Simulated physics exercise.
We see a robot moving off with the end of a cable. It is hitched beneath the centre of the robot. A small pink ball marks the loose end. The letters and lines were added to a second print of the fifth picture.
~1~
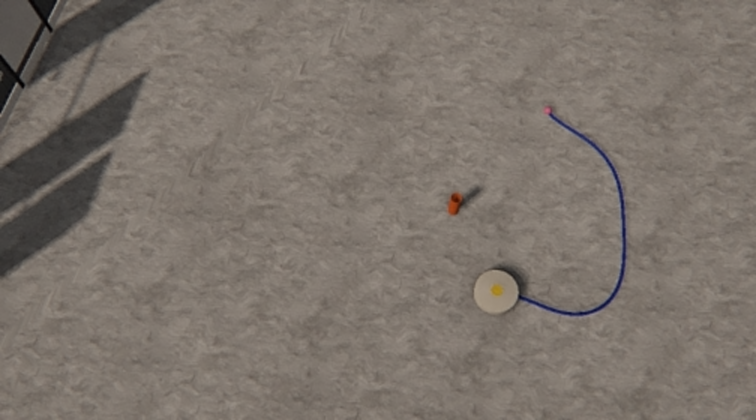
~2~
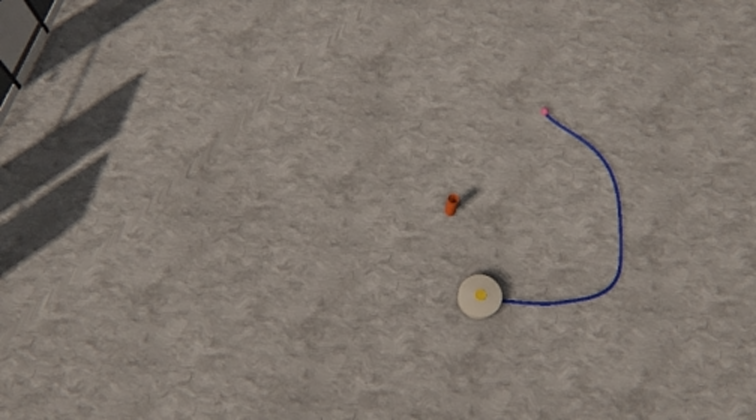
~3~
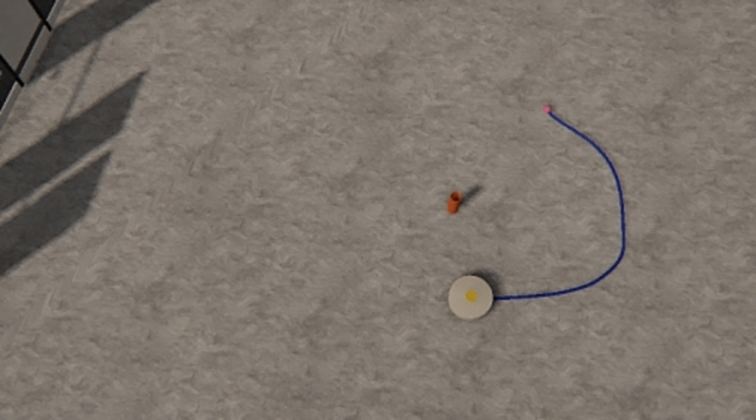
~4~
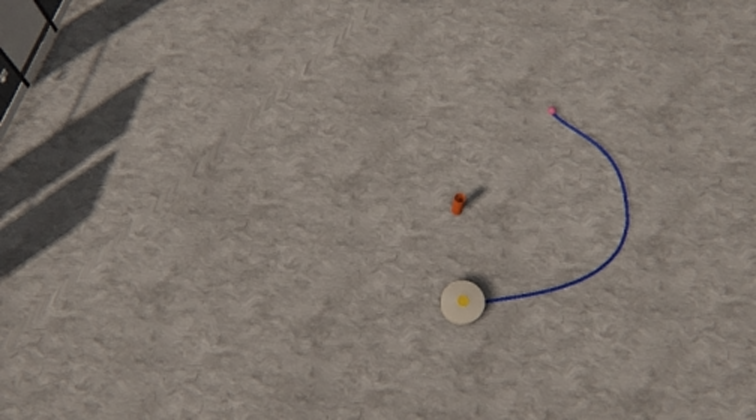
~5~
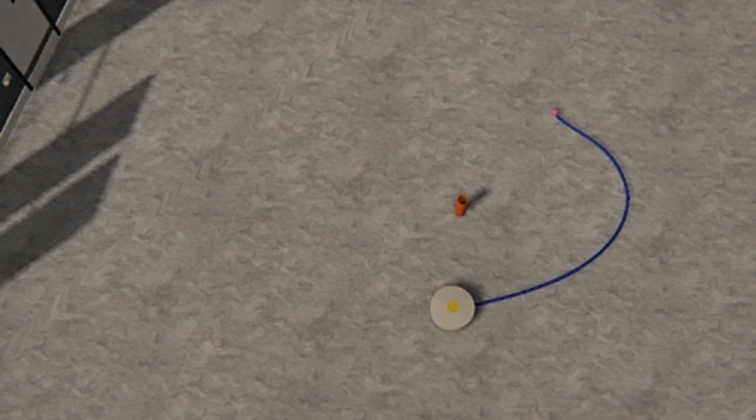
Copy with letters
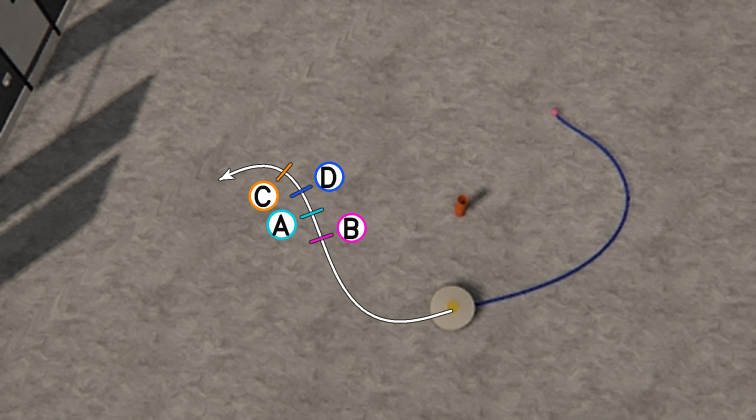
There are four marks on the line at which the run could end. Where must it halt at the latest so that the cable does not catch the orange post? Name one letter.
The farthest safe stop is D.
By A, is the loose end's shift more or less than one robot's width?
By then, less.
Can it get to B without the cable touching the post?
Yes.
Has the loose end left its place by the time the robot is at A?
Yes.
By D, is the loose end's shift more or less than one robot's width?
Less.
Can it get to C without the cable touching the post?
For that mark, no.
On the marked copy, A at (312, 213); B at (321, 238); C at (284, 172); D at (301, 191); the route from (451, 311) via (324, 246) to (220, 179).
Following D. Soon after the start, robot (369, 312), middle of the cable (536, 243), free end (557, 114).
Later, robot (325, 246), middle of the cable (504, 241), free end (562, 119).
In the end, robot (300, 188), middle of the cable (474, 224), free end (566, 123); nothing has been touched.
As for the rest, A is safe but short; B is safe but short; C brings the cable against the post.
